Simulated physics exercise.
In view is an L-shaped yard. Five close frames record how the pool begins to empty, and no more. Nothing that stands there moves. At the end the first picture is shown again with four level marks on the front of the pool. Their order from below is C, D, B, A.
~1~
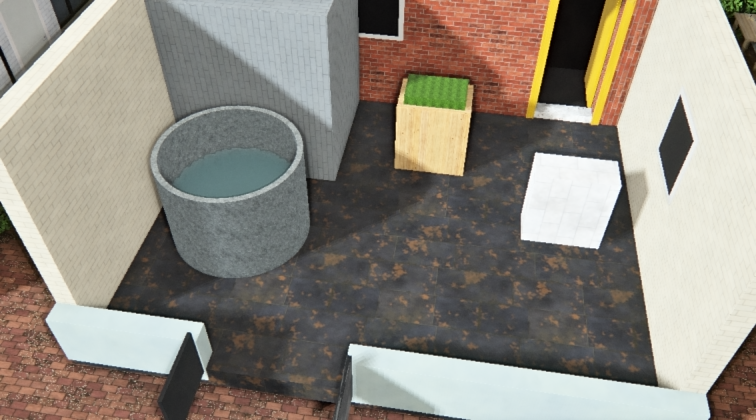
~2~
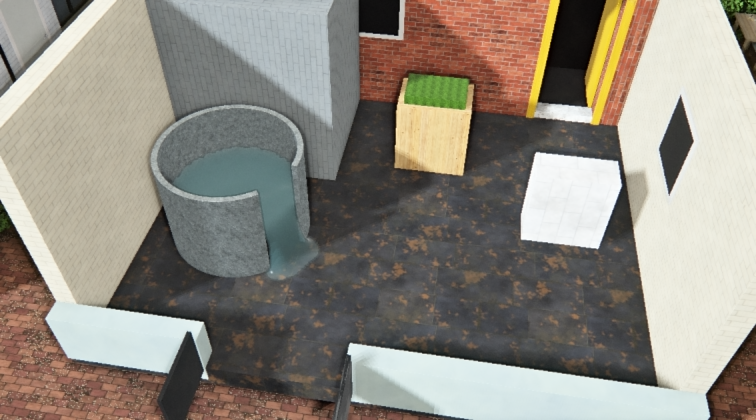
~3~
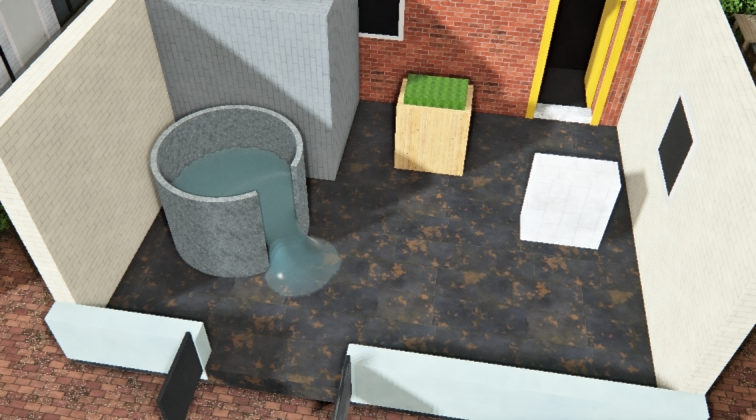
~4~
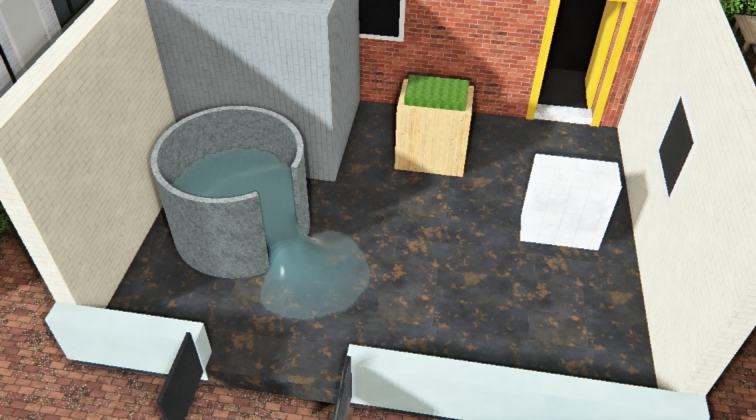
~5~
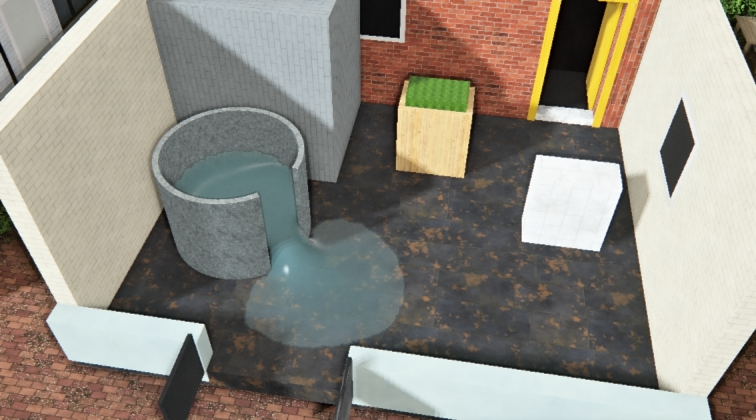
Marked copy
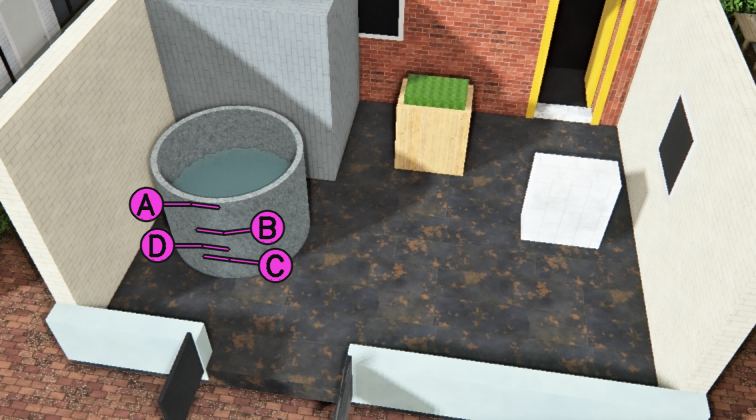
In a walled, dark-floored yard with a yellow doorway, a round grey pool of still water stands at the left near a wooden planter and a white block. A gap opens in the pool's front right side, and water pours through, spreading across the floor in a widening, rounded puddle.
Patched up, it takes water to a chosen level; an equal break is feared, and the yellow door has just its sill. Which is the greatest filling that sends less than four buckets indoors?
B is the one.
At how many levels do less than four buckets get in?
Three of them.
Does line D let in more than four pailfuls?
No, not at all.
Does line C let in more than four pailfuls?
No.
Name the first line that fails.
A it is.
On the marked copy, A at (204, 205); B at (210, 231); C at (217, 258); D at (214, 247); from the bottom up C, D, B, A.
Choosing A, about 8 bucketfuls get in.
Choosing B, a splash gets over, under a bucket.
Choosing C, nothing gets over.
Choosing D, nothing gets over.
